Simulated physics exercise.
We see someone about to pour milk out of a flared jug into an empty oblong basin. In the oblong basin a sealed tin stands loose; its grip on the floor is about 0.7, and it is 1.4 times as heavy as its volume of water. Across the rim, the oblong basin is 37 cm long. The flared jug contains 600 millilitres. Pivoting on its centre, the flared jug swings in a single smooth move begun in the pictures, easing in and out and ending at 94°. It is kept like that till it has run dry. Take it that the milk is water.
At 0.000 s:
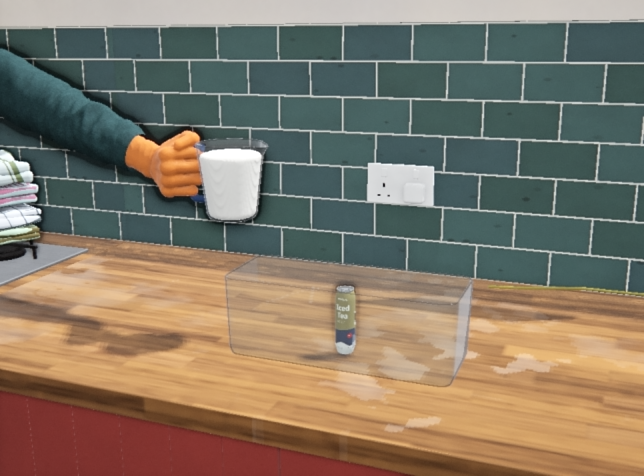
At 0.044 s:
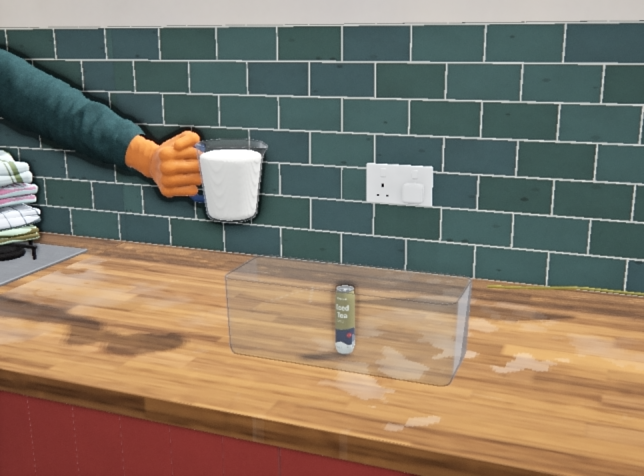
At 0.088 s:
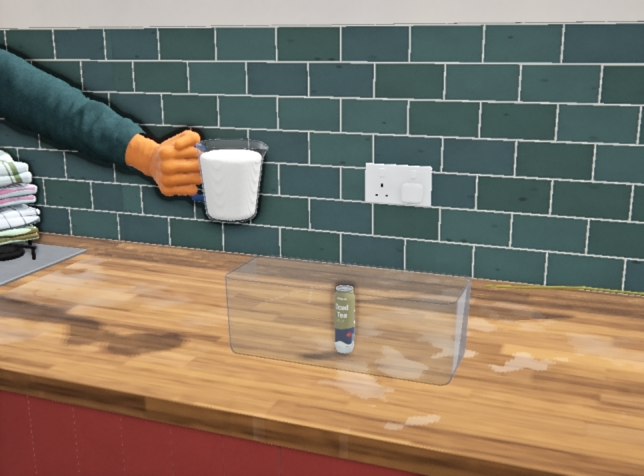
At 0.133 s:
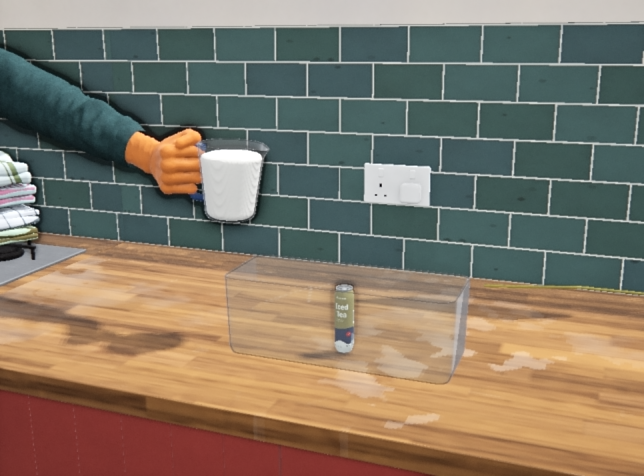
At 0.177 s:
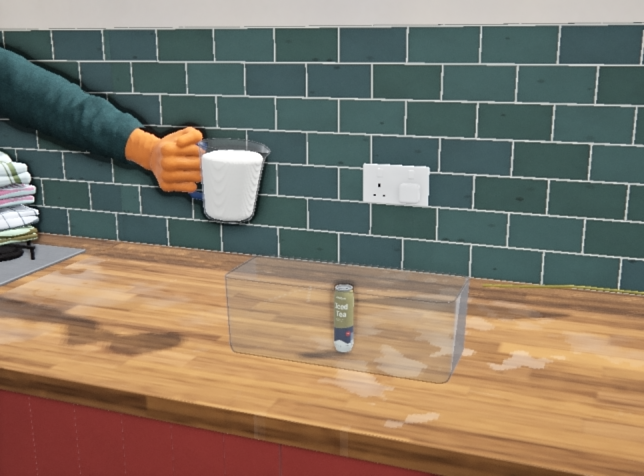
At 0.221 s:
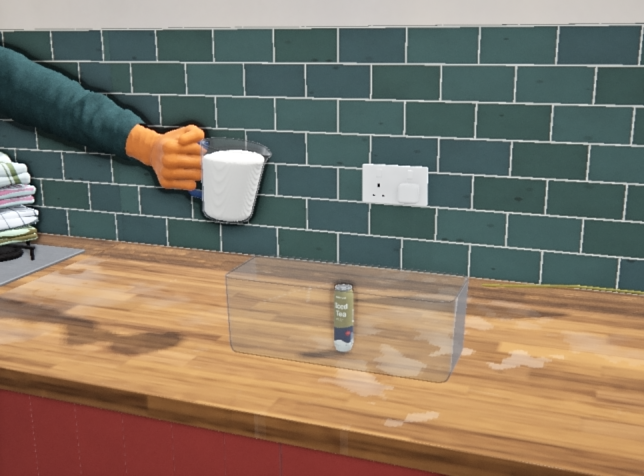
Kitchen worktop with green tiles, an orange-gloved hand slightly tilting a jug of white liquid rightward near a clear basin holding a tin.
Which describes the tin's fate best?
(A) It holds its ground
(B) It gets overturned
It holds its ground (A).
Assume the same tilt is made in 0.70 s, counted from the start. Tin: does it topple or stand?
Then it remains upright.
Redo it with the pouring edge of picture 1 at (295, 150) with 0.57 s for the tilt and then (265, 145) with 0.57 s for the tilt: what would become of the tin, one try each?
First it goes over; then it remains upright.
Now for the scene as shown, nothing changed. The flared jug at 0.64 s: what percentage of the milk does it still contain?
Close to 84 percent of the liquid remains at that time.
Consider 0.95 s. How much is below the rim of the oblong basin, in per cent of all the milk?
Around 42 in a hundred.
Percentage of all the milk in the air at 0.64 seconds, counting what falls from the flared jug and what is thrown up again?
14 per cent.
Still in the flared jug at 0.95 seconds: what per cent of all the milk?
I'd say some 38 per cent remains.
By 0.64 s the tilt is 57° and 84 per cent is still to pour; the tin stands where it began.
By 0.95 s the tilt is 88° and 37 per cent is still to pour; the tin stands where it began.
By 1.28 s the tilt is 94° and 6 per cent is still to pour; the tin stands where it began.
By 1.63 s the tilt is 94° and 0 per cent is still to pour; the tin stands where it began.
At rest the tin stands where it began.
